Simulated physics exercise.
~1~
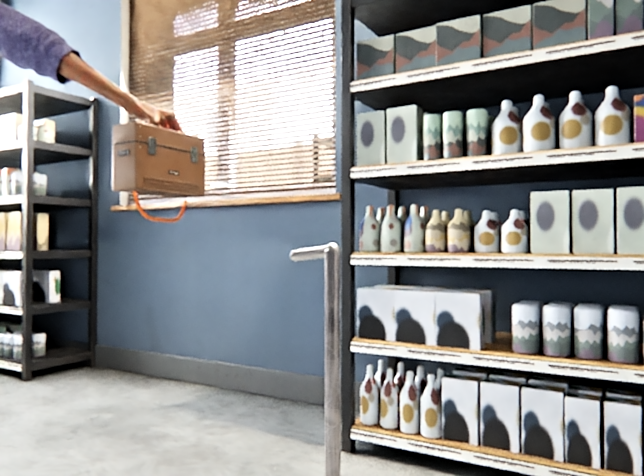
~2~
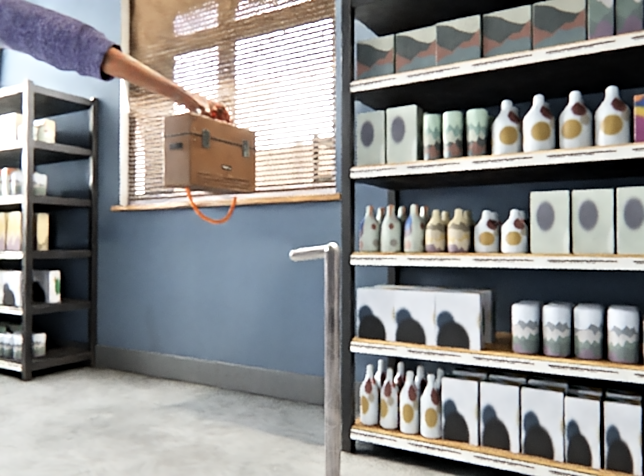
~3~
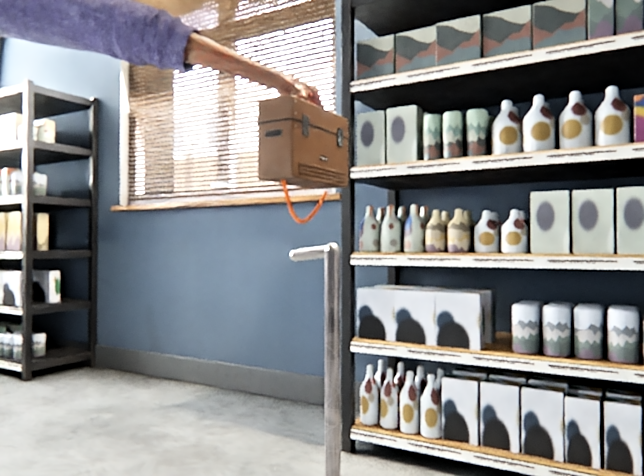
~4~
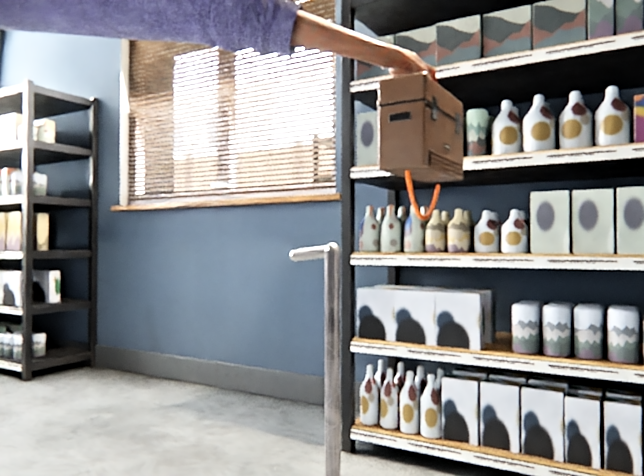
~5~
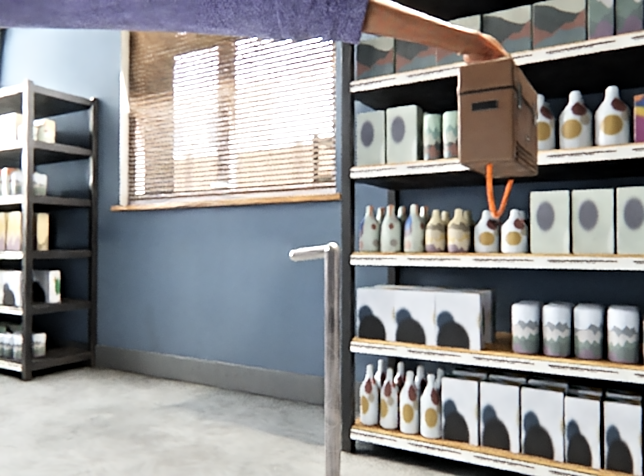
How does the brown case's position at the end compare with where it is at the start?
At the start the brown case is on the left, in front of the window blinds. By the end it is well to the right and slightly higher, past the post and in front of the stocked shelves.
